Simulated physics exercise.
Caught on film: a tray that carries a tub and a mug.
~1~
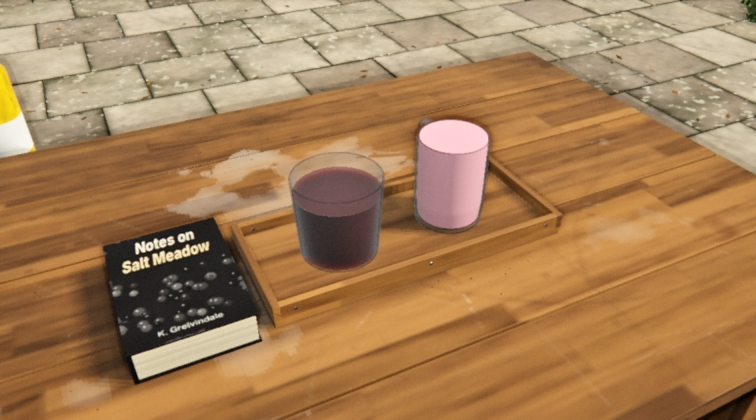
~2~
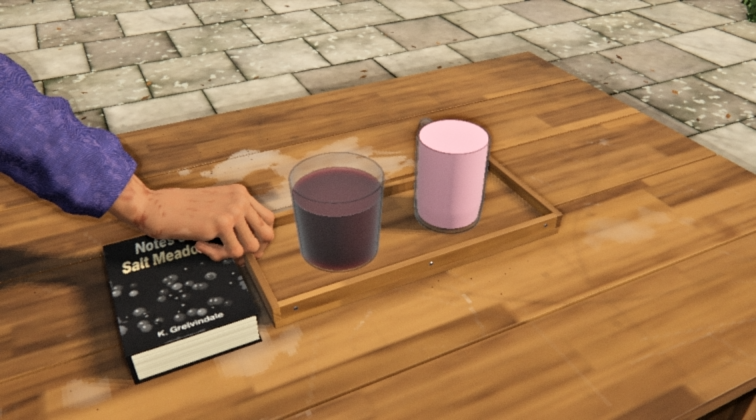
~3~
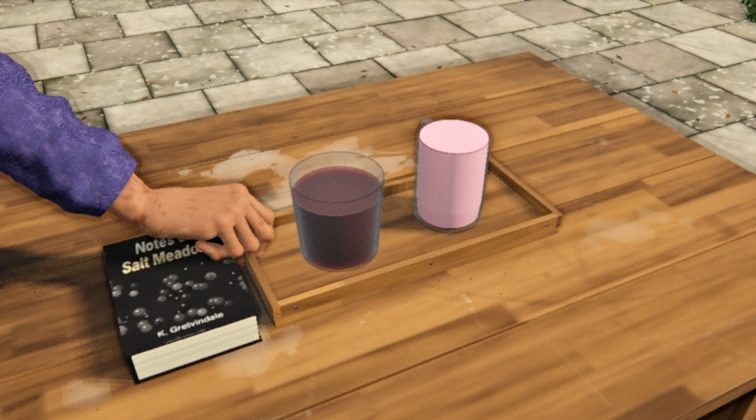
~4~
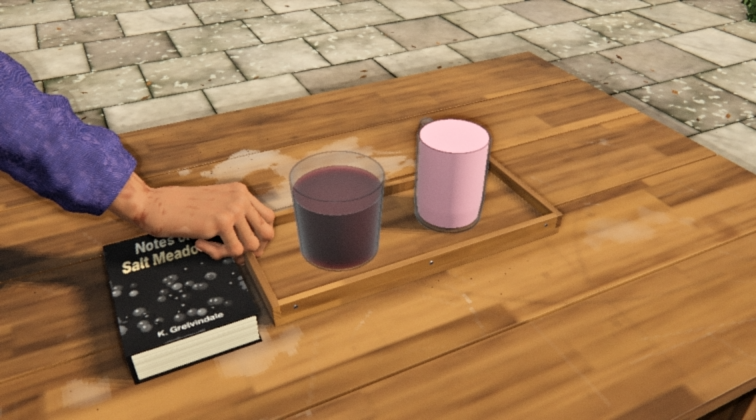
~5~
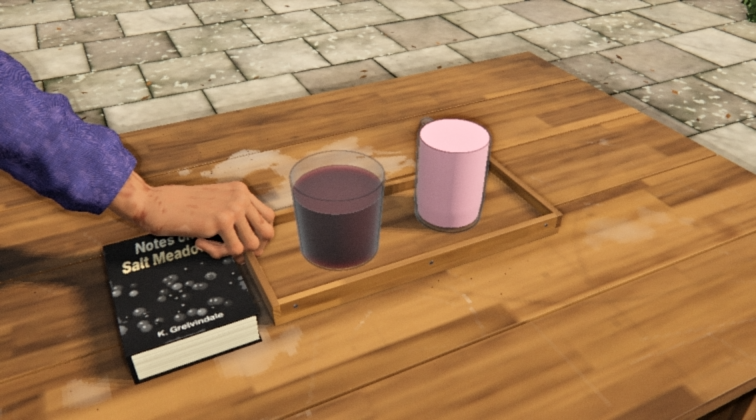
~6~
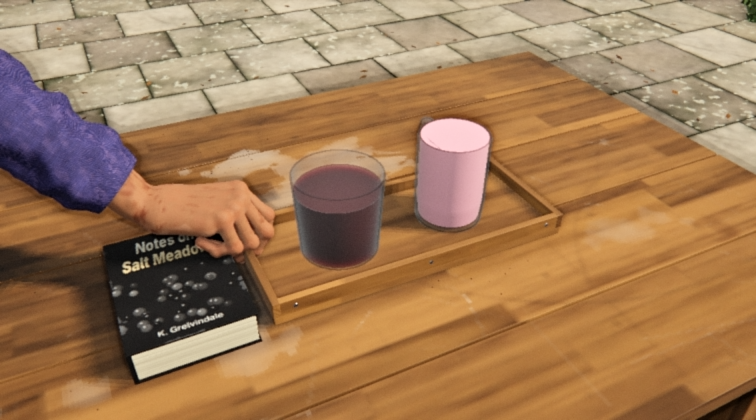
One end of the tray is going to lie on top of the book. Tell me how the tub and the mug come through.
The tub holds; the mug loses some.
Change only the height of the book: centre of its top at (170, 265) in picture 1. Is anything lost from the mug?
Verdict: Leaks.
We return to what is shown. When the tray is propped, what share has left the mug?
I make it 4 per cent.
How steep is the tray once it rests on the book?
About 7°.
A moment on, the tray slopes by about 4°; tub, all is still inside; mug, a puddle lies under it.
Further on, the tray slopes by about 8°; tub, all is still inside; mug, a puddle lies under it.
When it is over, the tray slopes by about 7°, resting on the book; tub, all is still inside; mug, a puddle lies under it.
